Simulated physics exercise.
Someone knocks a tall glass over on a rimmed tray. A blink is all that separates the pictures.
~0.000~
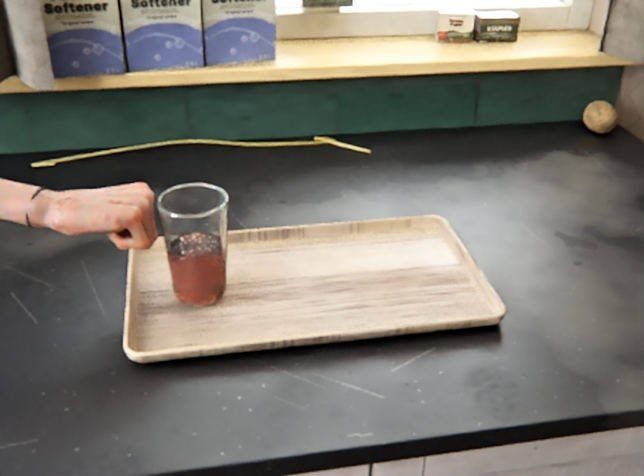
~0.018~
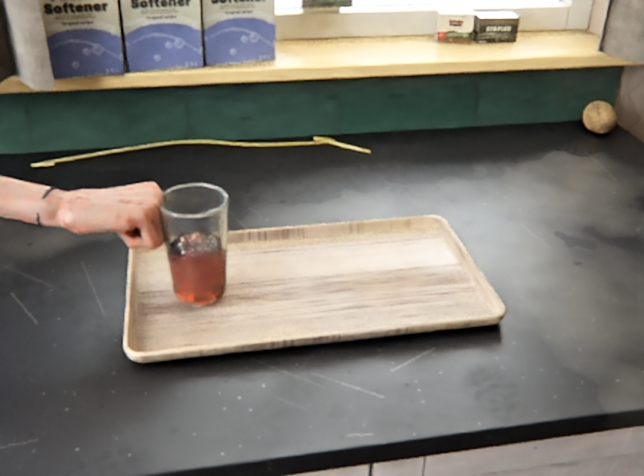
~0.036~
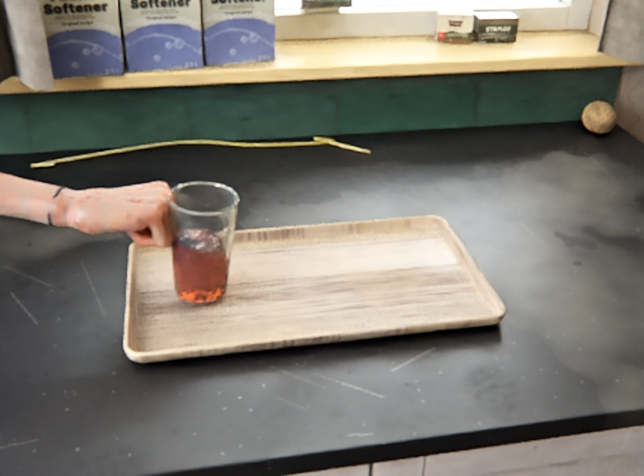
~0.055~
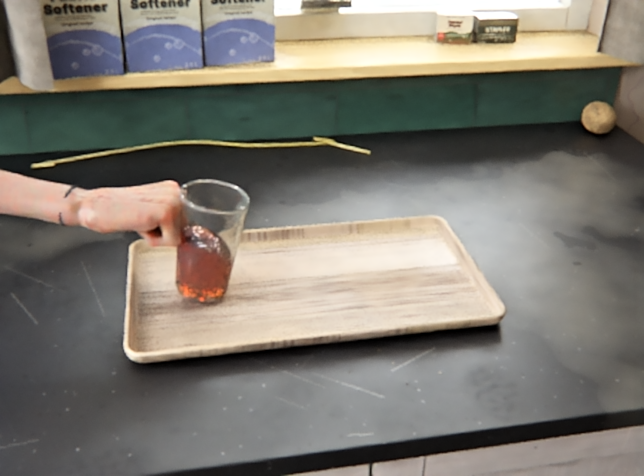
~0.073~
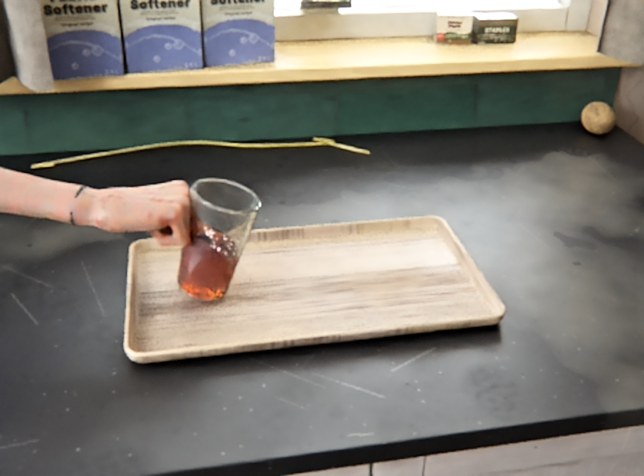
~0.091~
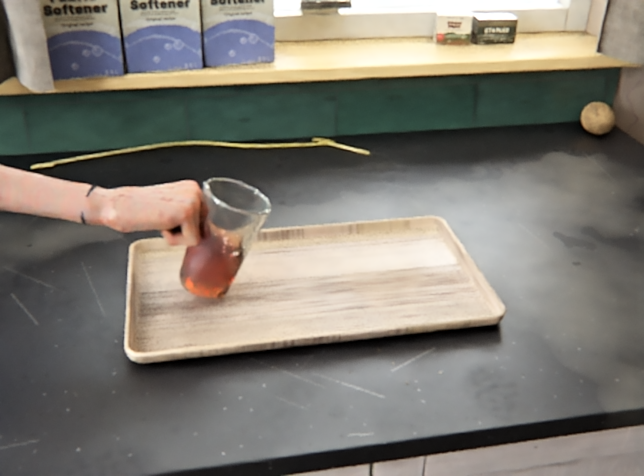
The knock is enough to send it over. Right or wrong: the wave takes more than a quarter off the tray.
Right.
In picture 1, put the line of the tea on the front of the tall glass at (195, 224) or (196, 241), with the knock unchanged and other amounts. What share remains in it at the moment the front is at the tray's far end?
First level: 55 per cent; second level: 55 per cent.
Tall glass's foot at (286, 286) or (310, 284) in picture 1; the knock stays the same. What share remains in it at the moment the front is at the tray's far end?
Roughly 80 % and then 85 %.
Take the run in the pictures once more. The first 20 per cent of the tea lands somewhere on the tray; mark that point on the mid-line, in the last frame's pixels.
(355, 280).
A moment on, the tall glass is falling and 100 per cent is in the glass, 0 on the tray and 0 above or beyond its rim.
Next, the tall glass lies on its side and 70 per cent is in the glass, 25 on the tray and 6 above or beyond its rim.
Then the tall glass lies on its side and 33 per cent is in the glass, 58 on the tray and 10 above or beyond its rim.
Later the tall glass lies on its side and 17 per cent is in the glass, 42 on the tray and 40 above or beyond its rim.
In the end 62 per cent is held by tray and glass, 38 is off the tray.
